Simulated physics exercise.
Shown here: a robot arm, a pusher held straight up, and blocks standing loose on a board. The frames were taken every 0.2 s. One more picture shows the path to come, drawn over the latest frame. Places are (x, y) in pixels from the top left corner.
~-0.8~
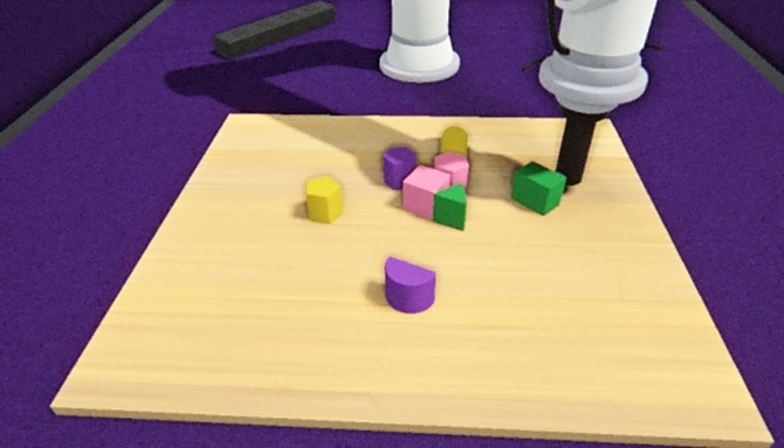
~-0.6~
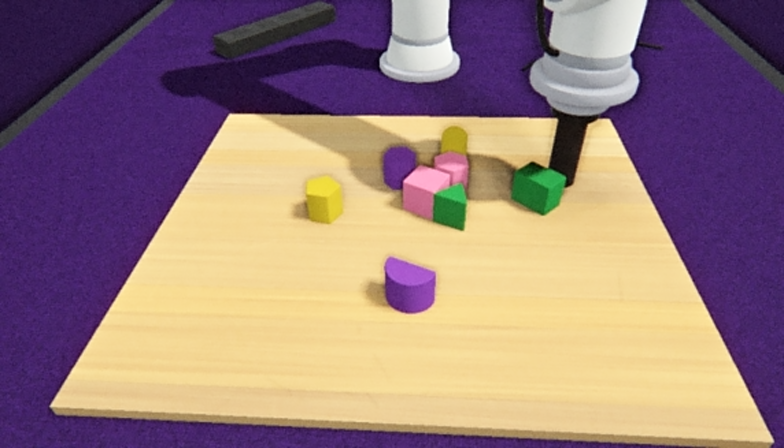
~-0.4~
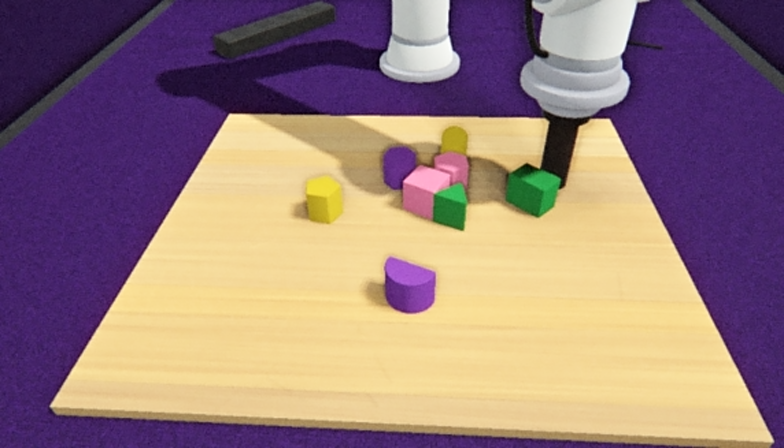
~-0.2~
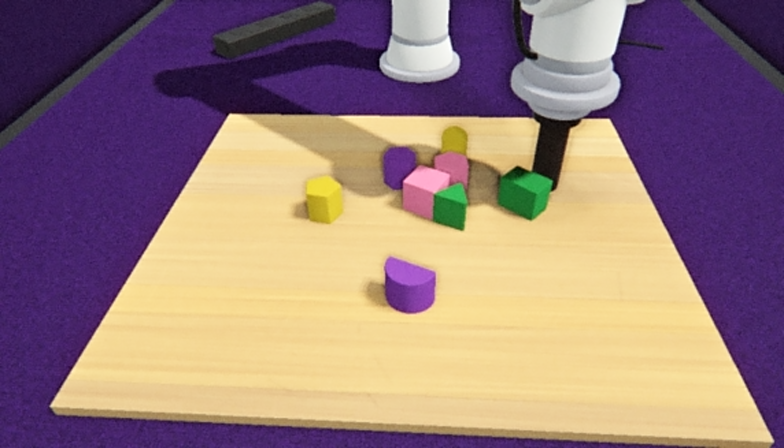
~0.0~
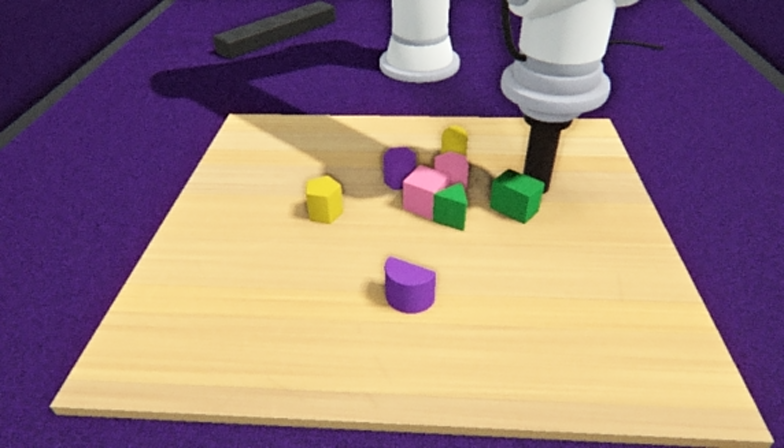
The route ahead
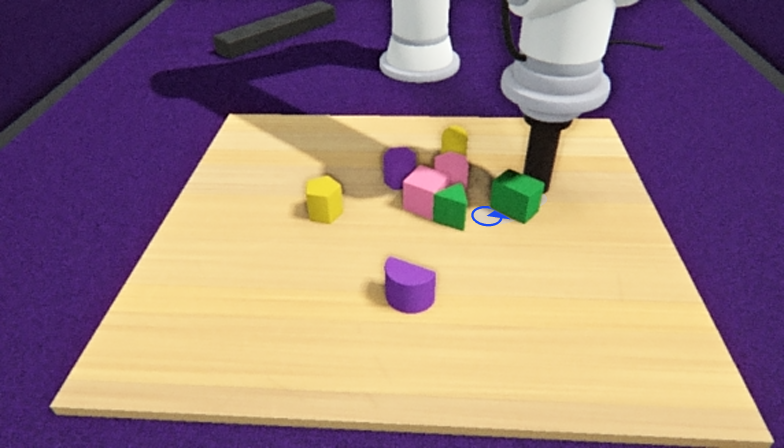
A robot arm's upright black pusher nudging a green block slightly left on a wooden board, the other colored blocks staying still.
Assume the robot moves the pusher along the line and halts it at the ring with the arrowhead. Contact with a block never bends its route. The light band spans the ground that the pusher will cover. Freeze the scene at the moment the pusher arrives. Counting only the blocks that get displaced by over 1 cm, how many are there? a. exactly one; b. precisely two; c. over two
b: Precisely two.
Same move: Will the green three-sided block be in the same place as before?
No, that is not what happens.
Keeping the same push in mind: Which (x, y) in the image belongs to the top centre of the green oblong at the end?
Expect it around (469, 200).
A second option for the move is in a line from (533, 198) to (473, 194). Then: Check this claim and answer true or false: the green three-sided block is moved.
The statement is incorrect.
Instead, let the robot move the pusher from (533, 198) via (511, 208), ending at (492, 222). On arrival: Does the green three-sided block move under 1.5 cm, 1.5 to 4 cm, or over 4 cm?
Middling, 1.5 to 4 cm.
The drawn path runs from (533, 198) via (520, 205) and (506, 213), ending at (487, 216).
What follows on the original path. Halfway along, pusher (514, 199); green oblong (495, 192).
At the end, pusher (488, 206); pink six-sided block not moved; green three-sided block (433, 199); green oblong (469, 200).
